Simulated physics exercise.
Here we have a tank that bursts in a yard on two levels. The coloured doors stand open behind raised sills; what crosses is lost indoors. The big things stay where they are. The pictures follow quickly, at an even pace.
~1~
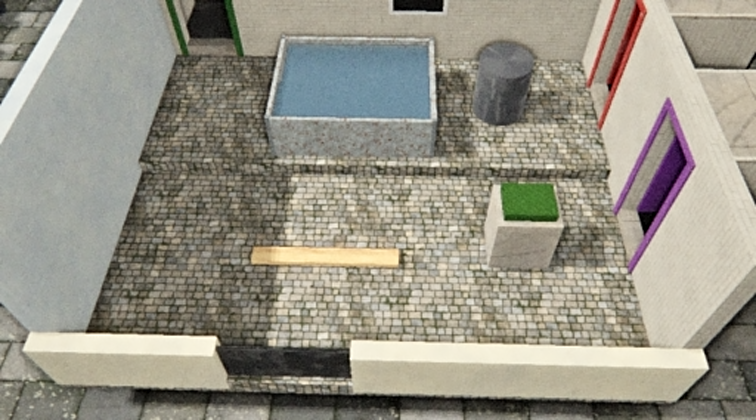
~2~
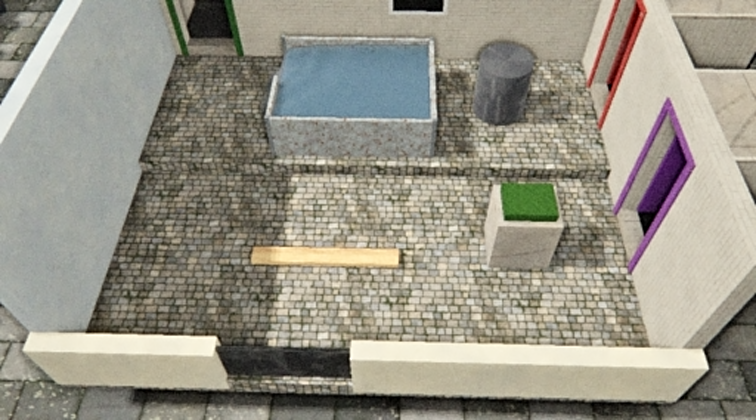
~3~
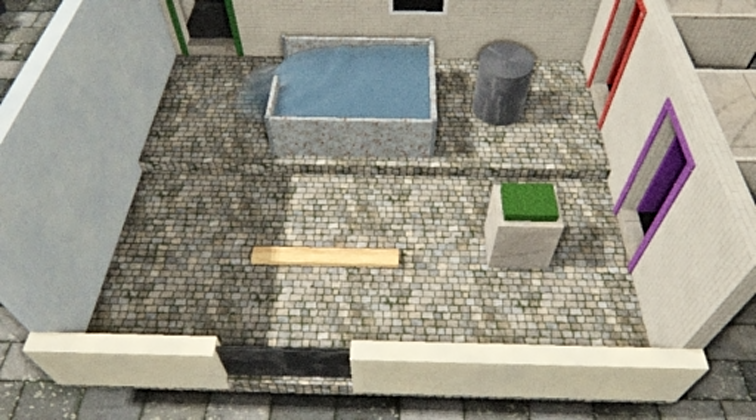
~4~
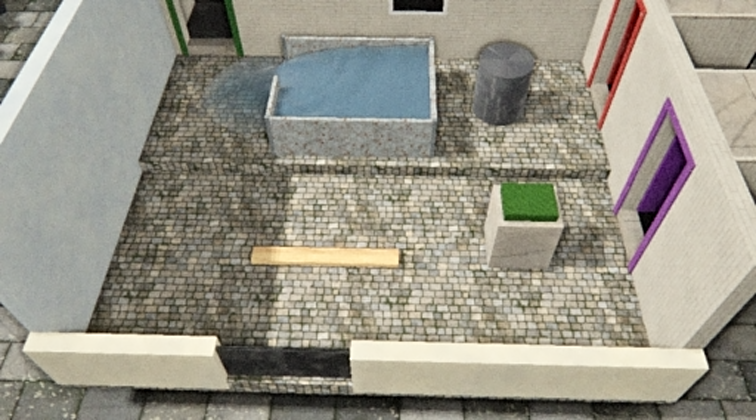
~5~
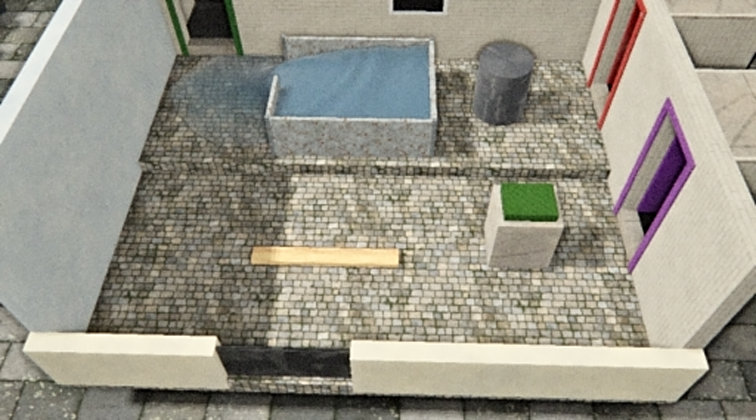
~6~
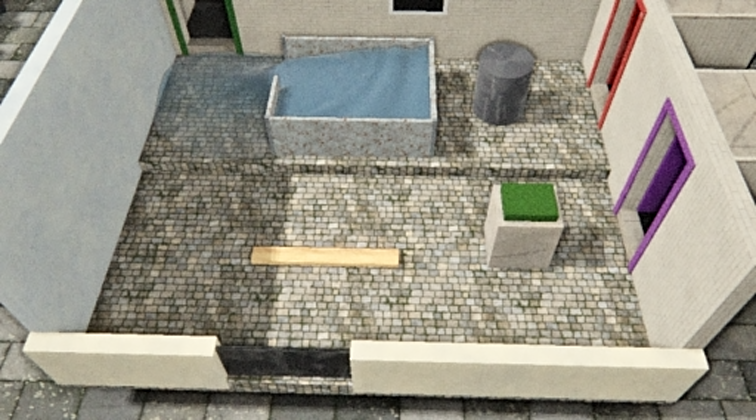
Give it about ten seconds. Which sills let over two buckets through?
In the end: The purple door stays under that; the red door stays under that; the green door takes more than that.
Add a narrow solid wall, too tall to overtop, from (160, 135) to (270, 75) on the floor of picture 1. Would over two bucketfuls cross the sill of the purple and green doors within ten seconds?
One by one: The purple door holds; the green door stays under.
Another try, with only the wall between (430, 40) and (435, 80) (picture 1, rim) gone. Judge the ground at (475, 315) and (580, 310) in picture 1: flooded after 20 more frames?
In that order: Covered, flooded.
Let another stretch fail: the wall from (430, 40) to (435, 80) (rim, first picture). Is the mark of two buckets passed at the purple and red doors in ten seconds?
Then: Purple door is under, red door floods.
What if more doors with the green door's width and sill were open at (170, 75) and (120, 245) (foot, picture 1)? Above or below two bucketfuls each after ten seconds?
In turn: Floods, takes less.
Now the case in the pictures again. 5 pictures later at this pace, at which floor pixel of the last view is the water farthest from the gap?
Near (131, 205).
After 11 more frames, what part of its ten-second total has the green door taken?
About 30 per cent.
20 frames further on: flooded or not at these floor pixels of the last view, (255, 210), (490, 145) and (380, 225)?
One after the other: Wet, free of water, no water.
A moment on, water covers 15 % of the floor; the purple door not reached, the red door not reached, the green door under two buckets in.
Next, water covers 20 % of the floor; the purple door not reached, the red door not reached, the green door over two buckets in.
Then, water covers 40 % of the floor; the purple door not reached, the red door not reached, the green door far over two buckets in.
Later, water covers 70 % of the floor; the purple door not reached, the red door not reached, the green door far over two buckets in.
In the end, water covers 85 % of the floor; the purple door wet at the sill, nothing in, the red door wet at the sill, nothing in, the green door far over two buckets in.
